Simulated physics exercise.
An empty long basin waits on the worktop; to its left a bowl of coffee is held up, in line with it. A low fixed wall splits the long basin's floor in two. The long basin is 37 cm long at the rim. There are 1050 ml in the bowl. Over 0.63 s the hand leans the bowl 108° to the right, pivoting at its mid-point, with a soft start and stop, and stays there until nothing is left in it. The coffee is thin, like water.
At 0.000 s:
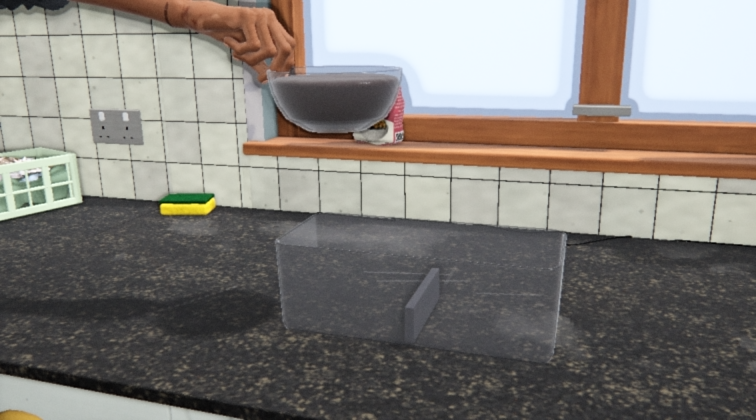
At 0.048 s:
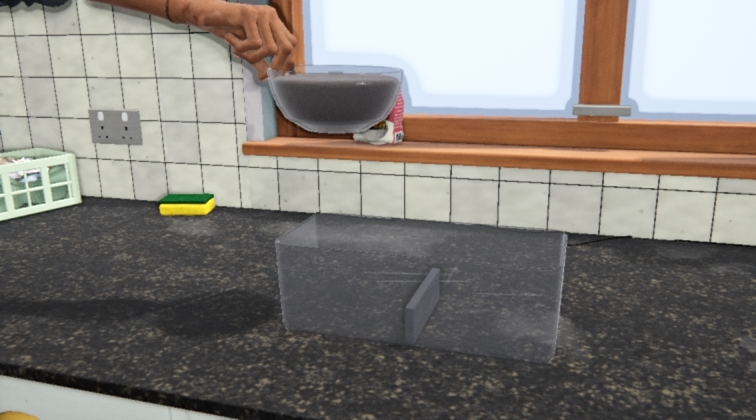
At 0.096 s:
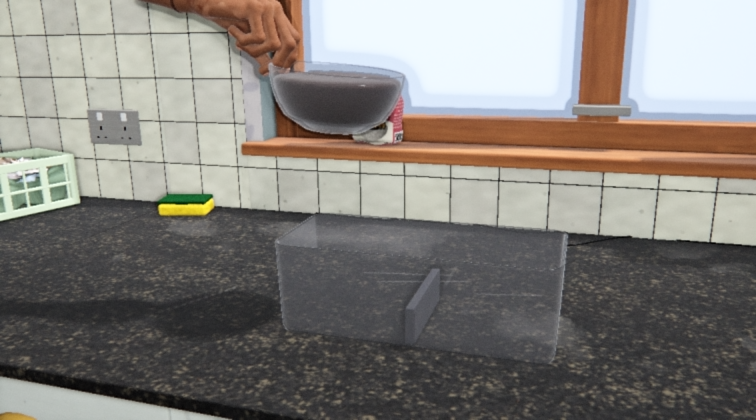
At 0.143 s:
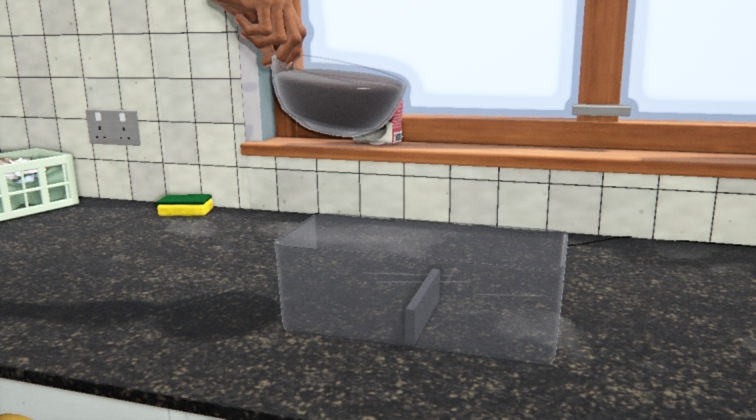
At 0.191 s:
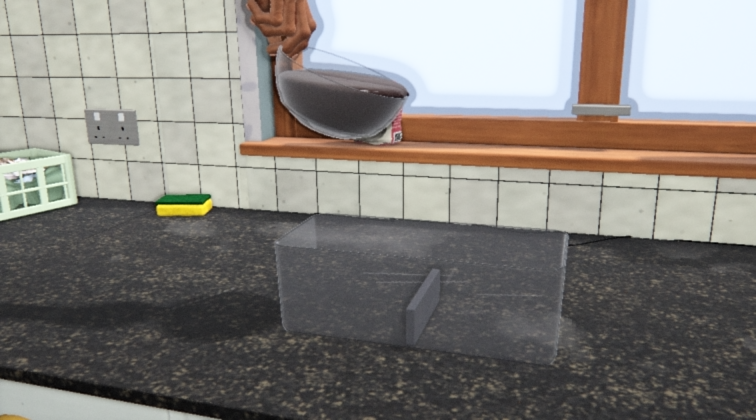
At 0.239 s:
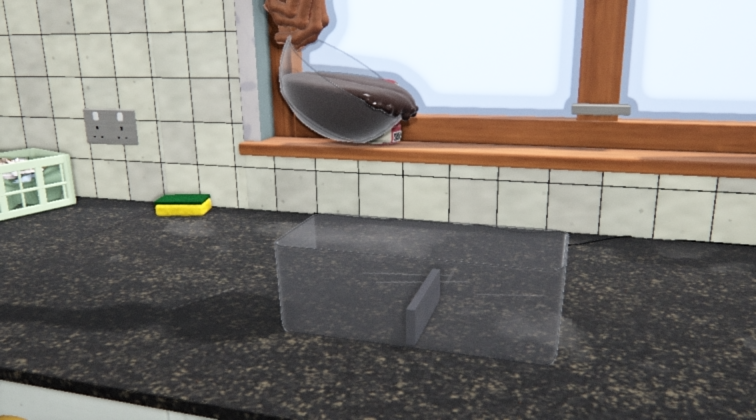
The footage shows a hand holding a clear bowl of dark liquid above a worktop, left of an empty see-through basin; the hand leans the bowl steadily to the right until some liquid slips over its lower edge.
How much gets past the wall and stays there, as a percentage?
About 63 per cent.
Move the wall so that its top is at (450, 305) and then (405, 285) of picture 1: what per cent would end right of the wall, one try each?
In turn about 35 and 80 per cent.
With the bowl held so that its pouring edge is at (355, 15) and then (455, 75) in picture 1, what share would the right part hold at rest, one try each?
First 35, then 75 per cent.
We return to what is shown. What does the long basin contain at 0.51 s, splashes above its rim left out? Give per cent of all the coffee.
Near 40 in a hundred.
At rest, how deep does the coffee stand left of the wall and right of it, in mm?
Left about 14 mm, right about 26 mm.
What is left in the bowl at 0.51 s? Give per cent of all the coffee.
About 10 per cent.
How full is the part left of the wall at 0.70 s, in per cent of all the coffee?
Some 24 per cent.
After 0.51 s the tilt is 98° and 9 per cent is still to pour, 1 is left of the wall and 39 right of it.
After 0.70 s the tilt is 108° and 0 per cent is still to pour, 24 is left of the wall and 64 right of it.
After 0.91 s the tilt is 108° and 0 per cent is still to pour, 32 is left of the wall and 63 right of it.
After 1.13 s the tilt is 108° and 0 per cent is still to pour, 33 is left of the wall and 63 right of it.
In the end 33 per cent lies left of the wall, 63 right of it and 4 outside.
